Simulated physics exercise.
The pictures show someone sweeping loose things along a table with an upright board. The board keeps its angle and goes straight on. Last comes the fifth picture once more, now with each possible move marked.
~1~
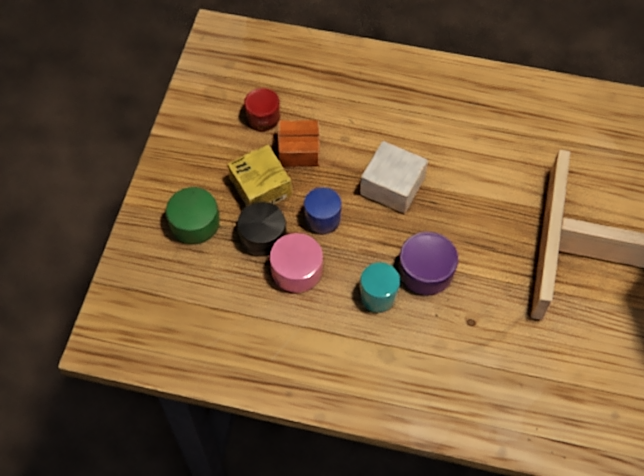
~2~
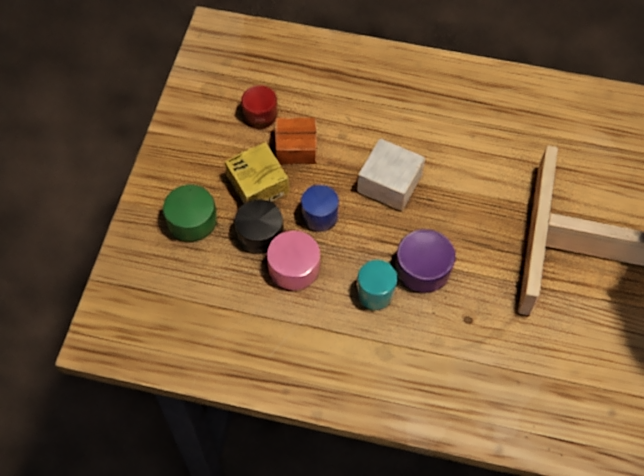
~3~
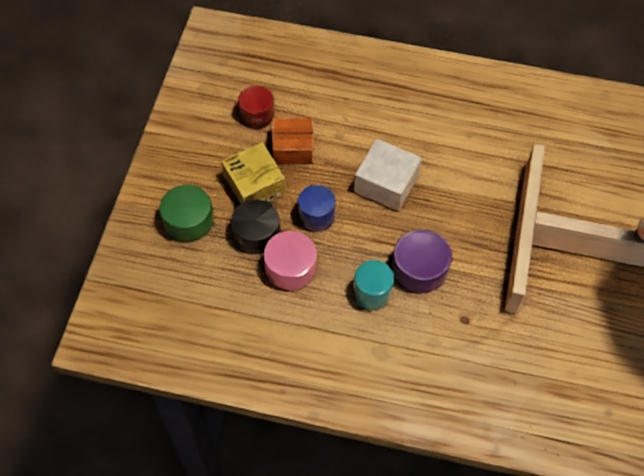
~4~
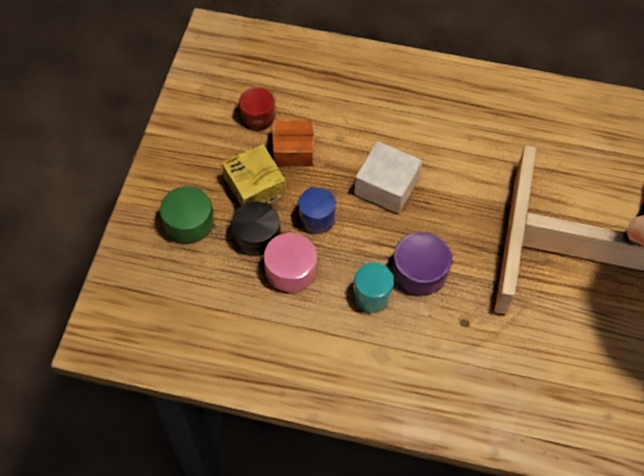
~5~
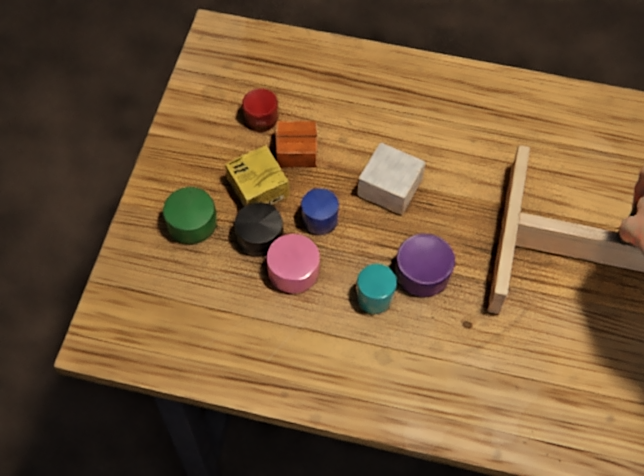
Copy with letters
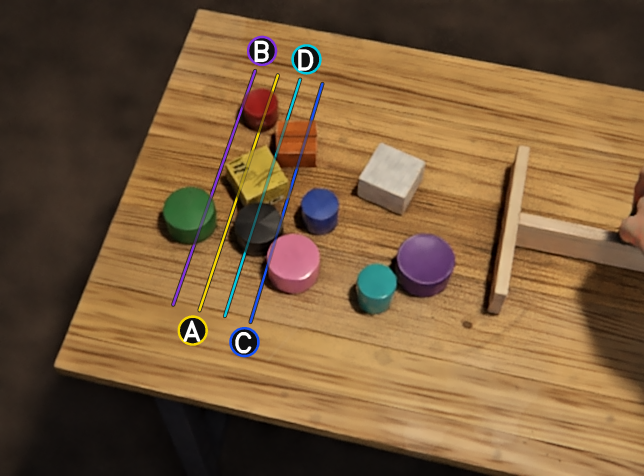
To begin with, an upright wooden board on a handle stands at the right of a wooden table, apart from a loose group of colourful round pieces and blocks. The board slides a short way left, with fingers on its handle coming into view at the right edge, and touches none of them.
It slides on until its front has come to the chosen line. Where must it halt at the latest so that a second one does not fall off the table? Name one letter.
No second one falls up to B.
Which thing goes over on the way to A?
The green tin goes over.
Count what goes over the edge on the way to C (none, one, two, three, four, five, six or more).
The count is none.
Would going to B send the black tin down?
No.
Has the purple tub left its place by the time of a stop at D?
By then, yes.
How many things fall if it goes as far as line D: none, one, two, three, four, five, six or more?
By then, none.
On the marked copy, A at (242, 184); B at (217, 179); C at (289, 194); D at (265, 189).
Taking B. A third of the way, board (404, 194); turquoise pot (365, 292); purple tub (358, 245).
Two thirds of the way, board (299, 173); green tin (156, 207); red tub (233, 91).
When it is over, board (219, 157); green tin over the edge; black tin (116, 223); one fallen.
As for the rest, A is within the limit but short; C is within the limit but short; D is within the limit but short.
